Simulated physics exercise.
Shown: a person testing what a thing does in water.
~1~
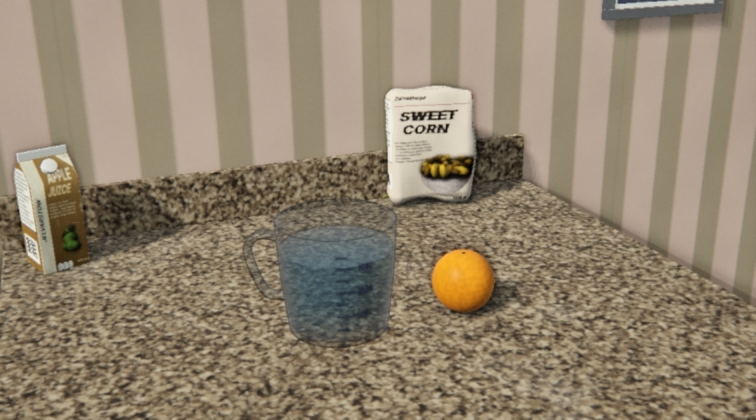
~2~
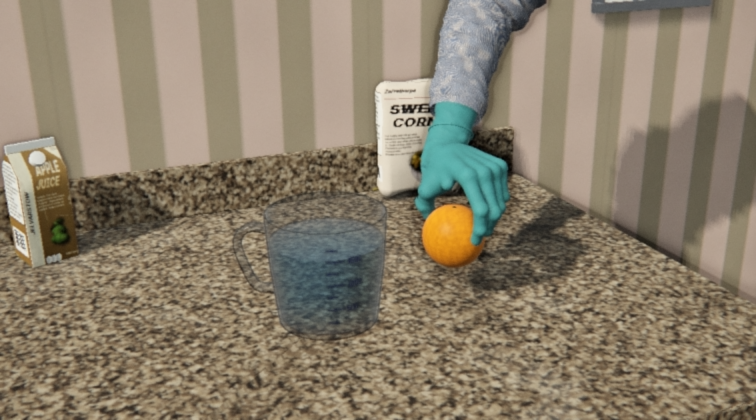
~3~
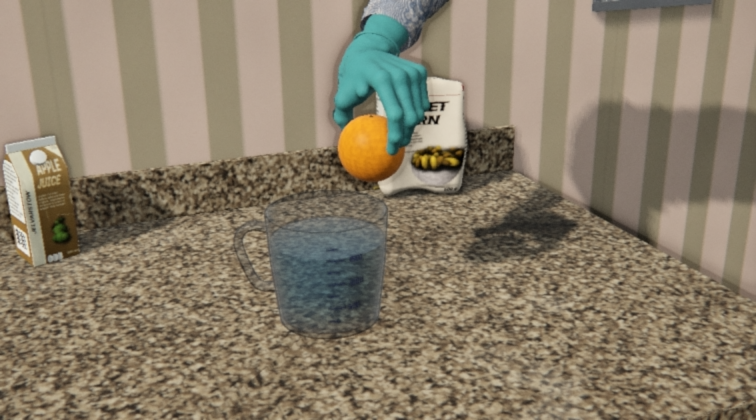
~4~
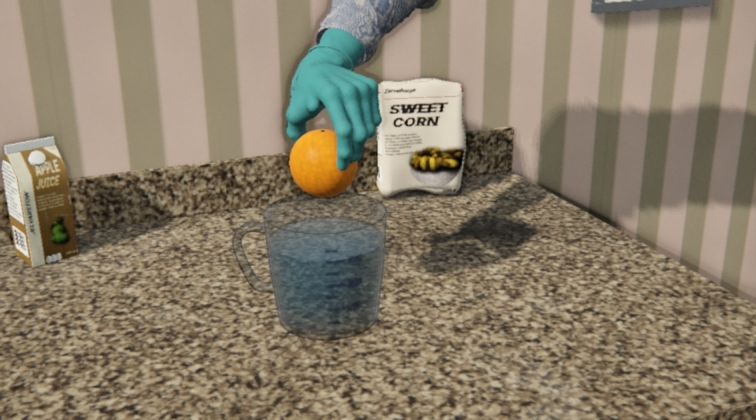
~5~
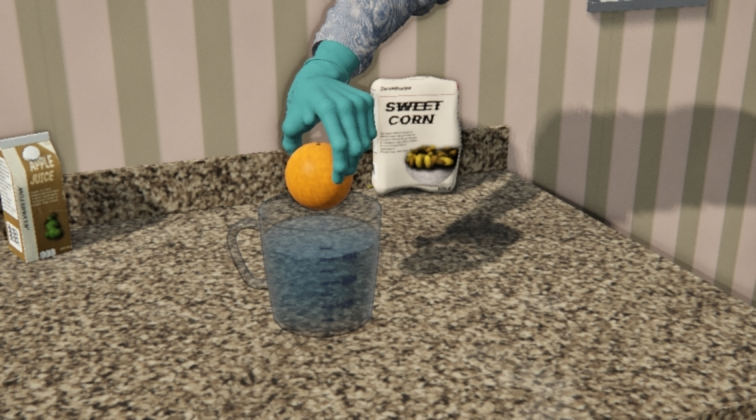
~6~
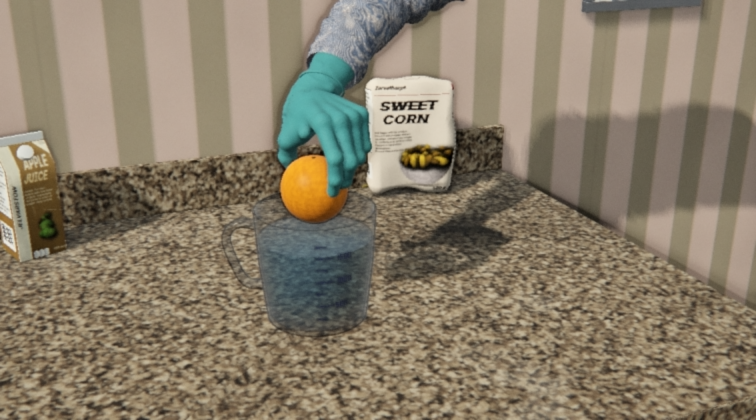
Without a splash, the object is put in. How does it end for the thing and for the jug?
The thing stays afloat, and the jug does not spill.
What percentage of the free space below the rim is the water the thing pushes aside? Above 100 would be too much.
It comes to around 40 per cent.
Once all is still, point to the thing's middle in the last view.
Resting centre, last frame: About (316, 241).
Shortly, the orange enters the water; the jug is about three quarters full.
Then, the orange comes up again; the jug is nearly full.
At the finish, the orange bobs at the top; the jug is nearly full; no mess.
